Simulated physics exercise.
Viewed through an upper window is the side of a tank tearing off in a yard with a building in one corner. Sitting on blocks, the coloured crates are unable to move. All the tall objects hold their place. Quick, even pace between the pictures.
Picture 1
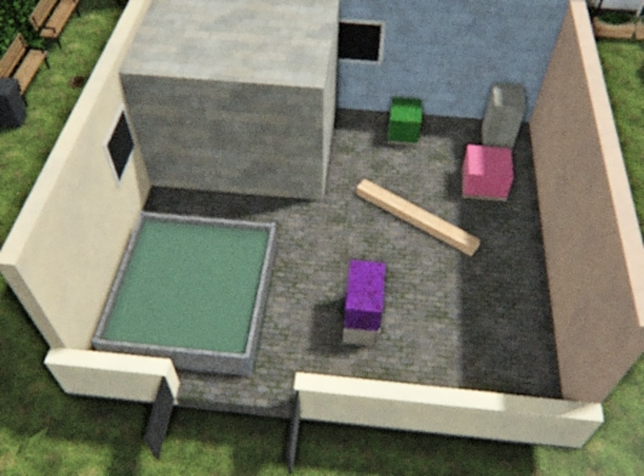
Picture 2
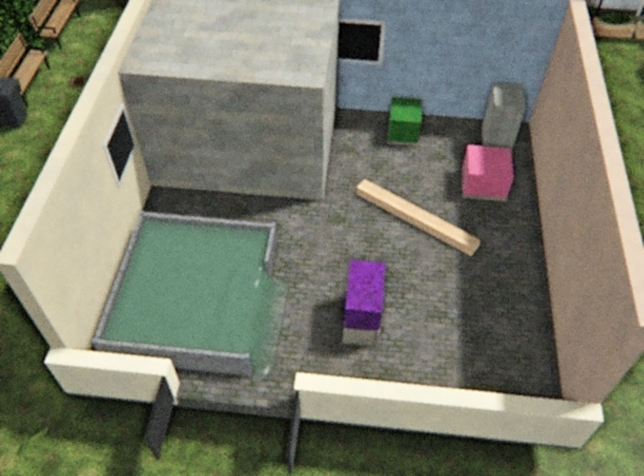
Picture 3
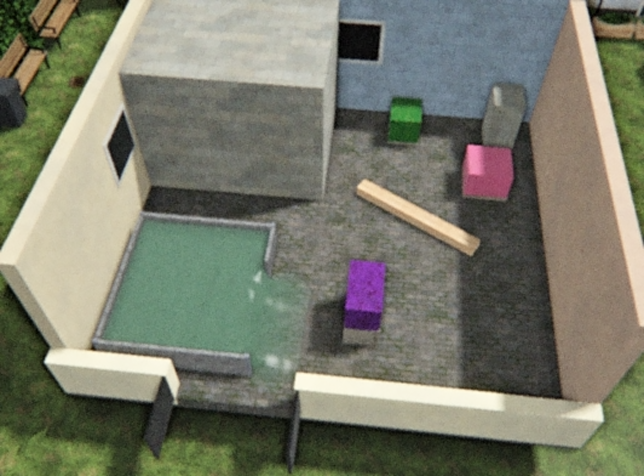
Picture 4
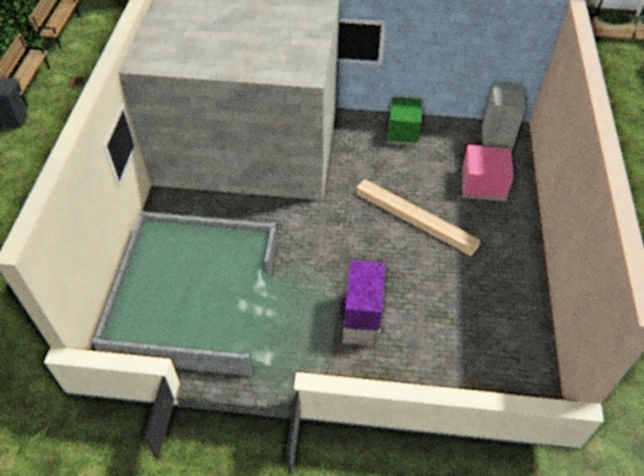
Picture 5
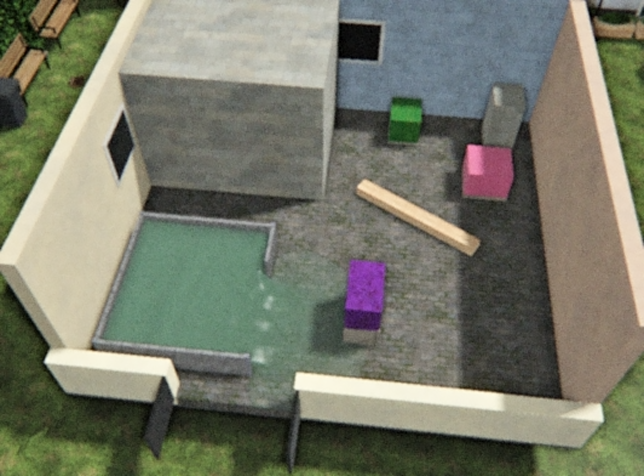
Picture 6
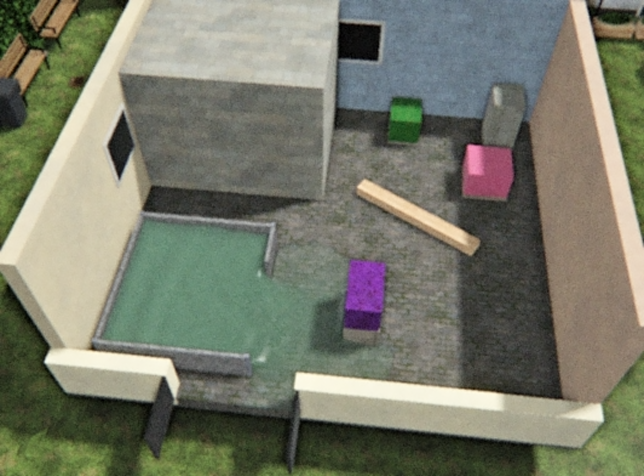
Walled yard with a grey block building, green water pouring through a gap in a tank's right side and spreading past a purple crate.
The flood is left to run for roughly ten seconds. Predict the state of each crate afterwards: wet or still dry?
Afterwards, the purple crate is still dry; the pink crate is wet; the green crate is wet.
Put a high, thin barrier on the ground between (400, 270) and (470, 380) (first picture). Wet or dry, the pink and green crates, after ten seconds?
Then: Pink takes water, green is topped.
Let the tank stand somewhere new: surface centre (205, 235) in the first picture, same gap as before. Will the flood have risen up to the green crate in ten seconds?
Green crate: Overtopped.
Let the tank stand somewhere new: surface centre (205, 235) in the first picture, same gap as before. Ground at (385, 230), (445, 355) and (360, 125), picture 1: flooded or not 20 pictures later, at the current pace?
As listed: Wet, wet, not flooded.
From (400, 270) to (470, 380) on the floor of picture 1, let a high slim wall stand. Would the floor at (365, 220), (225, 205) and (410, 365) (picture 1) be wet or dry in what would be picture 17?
The first point comes out inundated, the next unwetted, the last inundated.
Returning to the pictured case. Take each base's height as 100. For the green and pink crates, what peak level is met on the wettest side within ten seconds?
The first reaches around 210 in a hundred, the second around 190.
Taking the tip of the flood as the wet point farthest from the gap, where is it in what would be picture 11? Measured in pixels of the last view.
The farthest point of the front sits at (502, 383).
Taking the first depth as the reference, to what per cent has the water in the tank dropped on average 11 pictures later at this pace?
54 percent or so.
A moment on, water covers 20 % of the floor; the purple crate water round its plinth, the pink crate not reached, the green crate not reached.
Next, water covers 35 % of the floor; the purple crate water round its plinth, the pink crate not reached, the green crate not reached.
Then, water covers 55 % of the floor; the purple crate water round its plinth, the pink crate not reached, the green crate not reached.
Later, water covers 85 % of the floor; the purple crate water round its plinth, the pink crate water round its plinth, the green crate water round its plinth.
In the end, water covers 95 % of the floor; the purple crate stayed above the water, the pink crate was topped, the green crate was topped.
